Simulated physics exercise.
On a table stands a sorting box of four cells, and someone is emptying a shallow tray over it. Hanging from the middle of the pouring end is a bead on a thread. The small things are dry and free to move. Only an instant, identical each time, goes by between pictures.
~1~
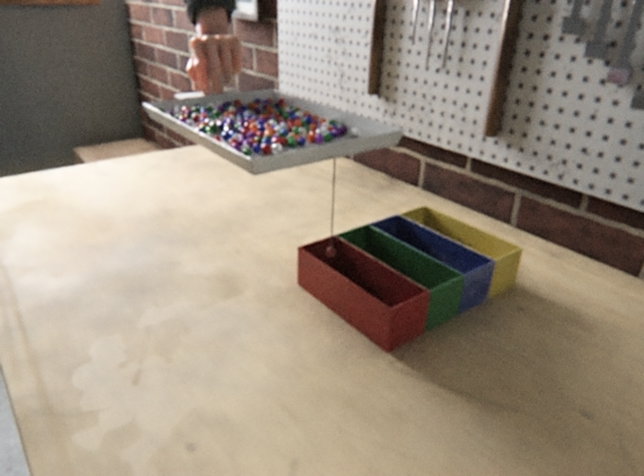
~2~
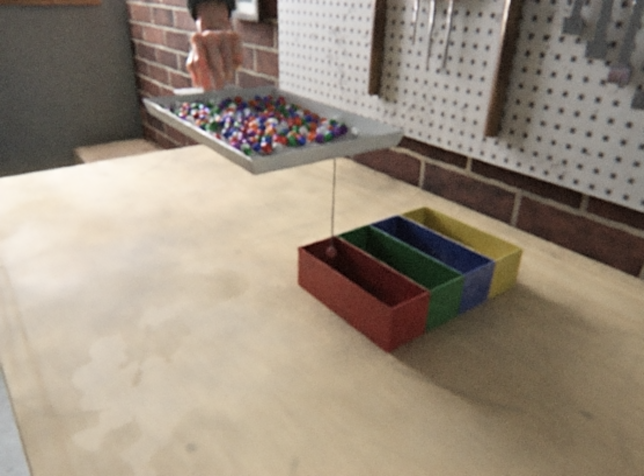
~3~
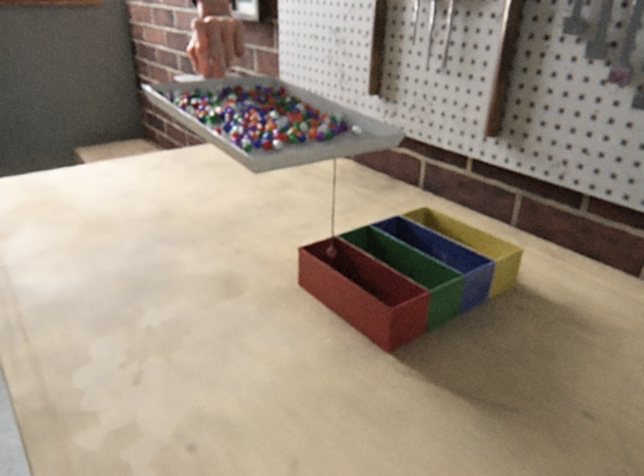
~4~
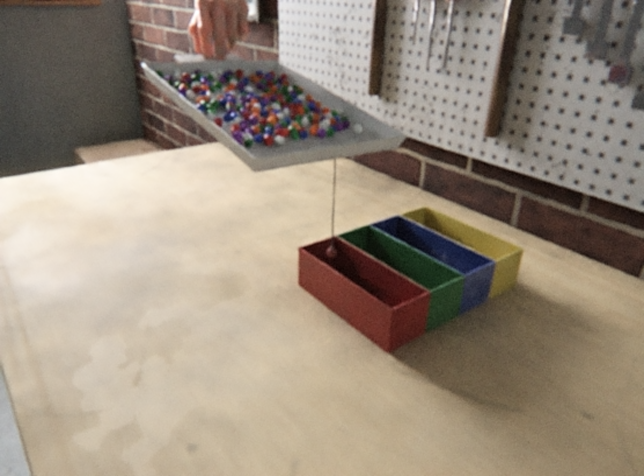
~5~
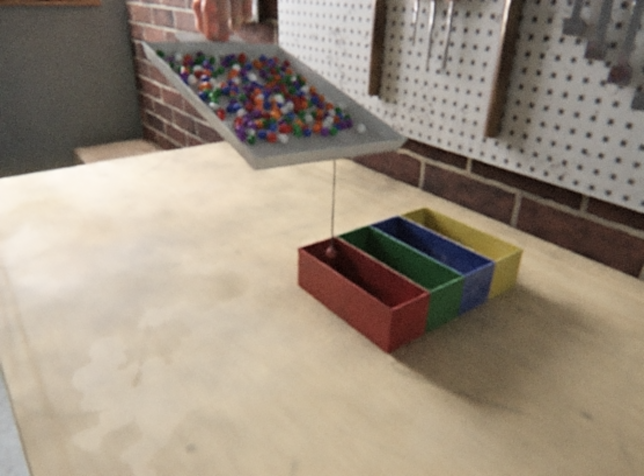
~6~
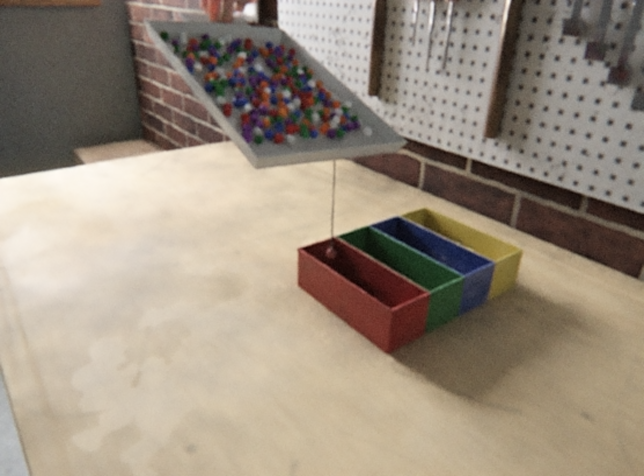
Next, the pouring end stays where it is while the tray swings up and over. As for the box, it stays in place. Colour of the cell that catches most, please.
The colour is green.
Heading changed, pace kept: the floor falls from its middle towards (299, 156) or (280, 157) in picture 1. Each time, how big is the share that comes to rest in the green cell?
About 0 % and about 0 %.
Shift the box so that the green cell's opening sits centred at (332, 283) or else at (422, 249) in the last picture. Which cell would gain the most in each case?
So the first one goes to the yellow one and the second to that red cell.
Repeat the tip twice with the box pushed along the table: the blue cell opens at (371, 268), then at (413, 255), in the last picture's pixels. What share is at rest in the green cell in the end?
10 %, then 30 %.
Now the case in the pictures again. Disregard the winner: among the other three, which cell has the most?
Just behind the top cell comes red.
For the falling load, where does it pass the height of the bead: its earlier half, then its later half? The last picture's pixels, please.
Around (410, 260) at first; around (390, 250) after that.
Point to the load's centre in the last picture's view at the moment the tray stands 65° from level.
(376, 154).
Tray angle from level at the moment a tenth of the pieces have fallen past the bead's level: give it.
Roughly 65 degrees at that moment.
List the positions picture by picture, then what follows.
The first picture shows corners of the pouring end at (254, 157) and (398, 129), level; middle of the load at (260, 124), round plastic beads; bead on its thread at (331, 252); red cell at (408, 317); green cell at (444, 300); blue cell at (477, 284); yellow cell at (505, 269).
The second picture shows corners of the pouring end at (254, 157) and (398, 130), level; middle of the load at (260, 122).
The third picture shows corners of the pouring end at (255, 156) and (399, 131), tipped barely, lowest at the right corner; middle of the load at (261, 115).
The fourth picture shows corners of the pouring end at (257, 155) and (400, 134), tipped a little, lowest at the right corner; middle of the load at (255, 103).
The fifth picture shows corners of the pouring end at (258, 154) and (401, 137), tipped clearly, lowest at the right corner; middle of the load at (258, 93).
The sixth picture shows corners of the pouring end at (260, 153) and (401, 139), tipped clearly, lowest at the right corner; middle of the load at (264, 85), all on the move; red cell at (408, 319); green cell at (444, 301); blue cell at (477, 285); yellow cell at (505, 271).
Soon after the last picture, tray tipped steeply; about two thirds on the tray; a small part in the green cell; a stray few in the red cell; a stray few in the blue cell; about a third falling or outside the box.
A little later, tray tipped past a quarter turn; a stray few on the tray; about a third in the green cell; about a quarter in the red cell; a small part in the blue cell; a stray few in the yellow cell; about a quarter falling or outside the box.
Later still, tray tipped past a quarter turn; about half in the green cell; about a quarter in the red cell; a small part in the blue cell; a stray few in the yellow cell; a small part falling or outside the box.
By the end, tray tipped past a quarter turn; about half in the green cell; about a quarter in the red cell; a small part in the blue cell; a stray few in the yellow cell; a small part outside the box.
